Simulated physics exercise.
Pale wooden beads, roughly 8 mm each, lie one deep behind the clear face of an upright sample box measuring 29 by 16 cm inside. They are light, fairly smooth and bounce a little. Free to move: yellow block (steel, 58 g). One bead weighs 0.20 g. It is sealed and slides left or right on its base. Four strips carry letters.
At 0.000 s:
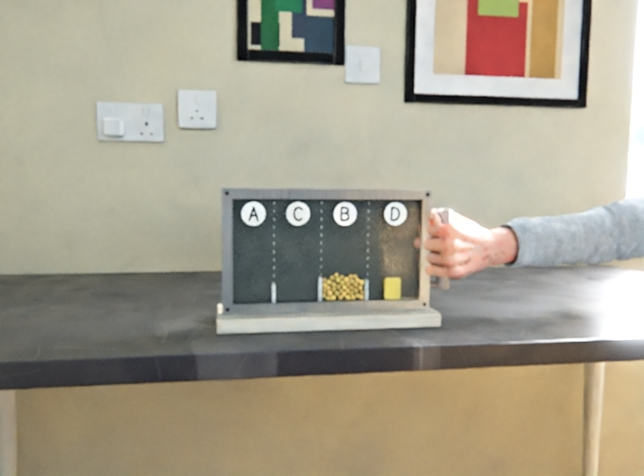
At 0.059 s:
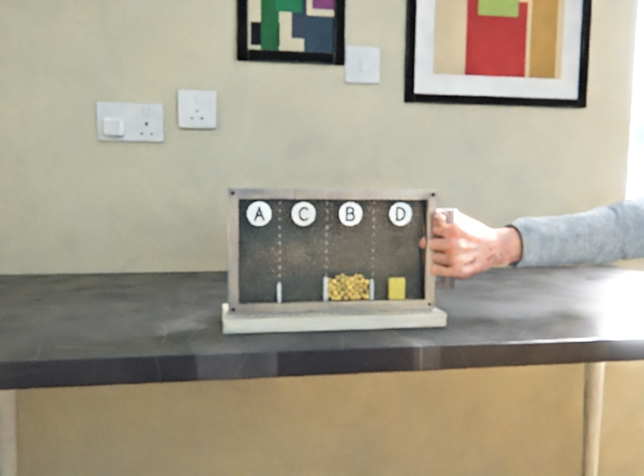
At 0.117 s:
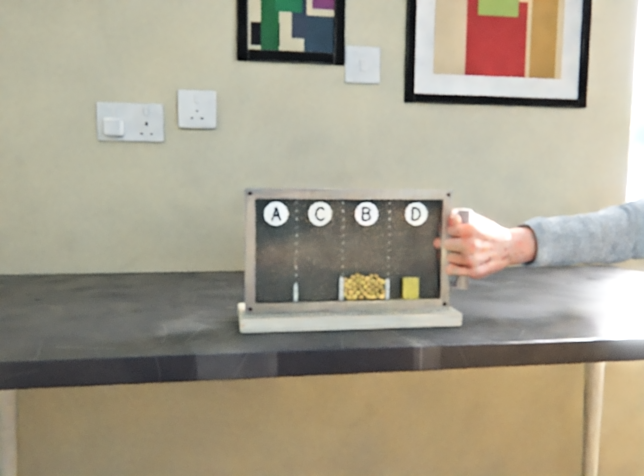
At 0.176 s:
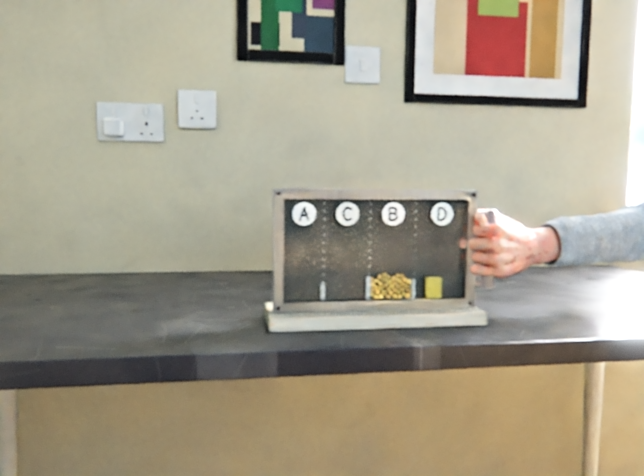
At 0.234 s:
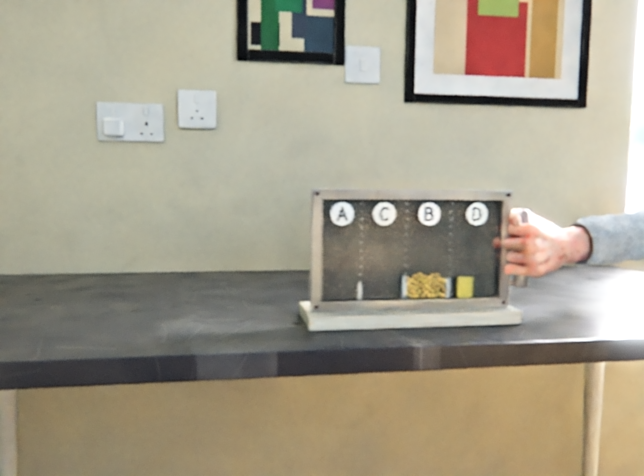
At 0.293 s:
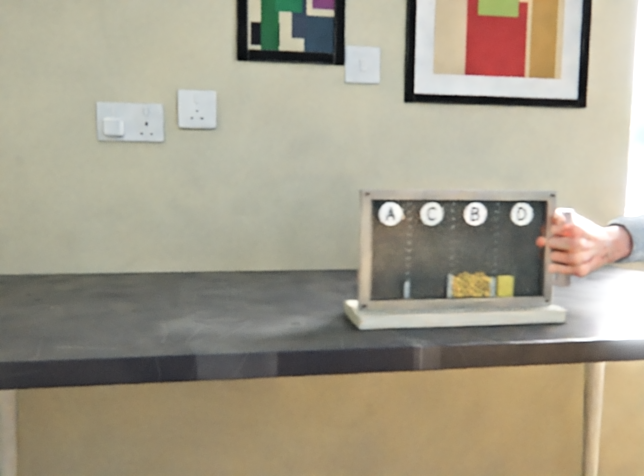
The clip opens with an upright, clear-fronted box on a dark table, small beads heaped beneath B and a yellow block beneath D, while a hand holds its right side. The hand moves the box rightward, slightly at first, then farther along the table, with the beads and block keeping their places inside.
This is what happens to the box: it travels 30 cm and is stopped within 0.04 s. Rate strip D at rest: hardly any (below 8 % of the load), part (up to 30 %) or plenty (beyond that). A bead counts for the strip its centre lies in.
D part.
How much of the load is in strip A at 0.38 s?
Some 0 per cent.
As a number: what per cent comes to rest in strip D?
Some 15 per cent.
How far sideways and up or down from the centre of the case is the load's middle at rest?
Some 4 cm right and 6 cm below.
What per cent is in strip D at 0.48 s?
Some 10 per cent.
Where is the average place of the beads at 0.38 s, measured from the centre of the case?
About 3 cm right and 5 cm below.
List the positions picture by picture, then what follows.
In the first picture, at its start; about 40 beads; beads centred (343, 288); top one (336, 275); yellow block (392, 289); A (253, 214), B (345, 214), C (298, 214), D (395, 214).
In the second picture, 1 cm to the right; beads centred (348, 288); top one (342, 276).
In the third picture, 3 cm to the right; beads centred (364, 287); top one (358, 275); wall ends (387, 280), (341, 278), (295, 285).
In the fourth picture, 7 cm to the right; beads centred (390, 287); top one (384, 275); yellow block (433, 288).
In the fifth picture, 13 cm to the right; beads centred (426, 286); top one (420, 274).
In the sixth picture, 21 cm to the right; beads centred (471, 285); top one (466, 274); yellow block (505, 286); A (391, 214), B (475, 214), C (432, 214), D (522, 214).
After 0.38 s, it is 30 cm to the right; the beads' middle is 3 cm right of and 5 cm below the centre; B 100 %, D 5 %.
After 0.48 s, it is 30 cm to the right; the beads' middle is 4 cm right of and 6 cm below the centre; B 90 %, D 10 %.
After 0.63 s, it is 30 cm to the right; the beads' middle is 4 cm right of and 6 cm below the centre; B 85 %, D 15 %.
Settled by 1.5 s, it is 30 cm to the right; A 0 %, B 85 %, C 0 %, D 15 %.
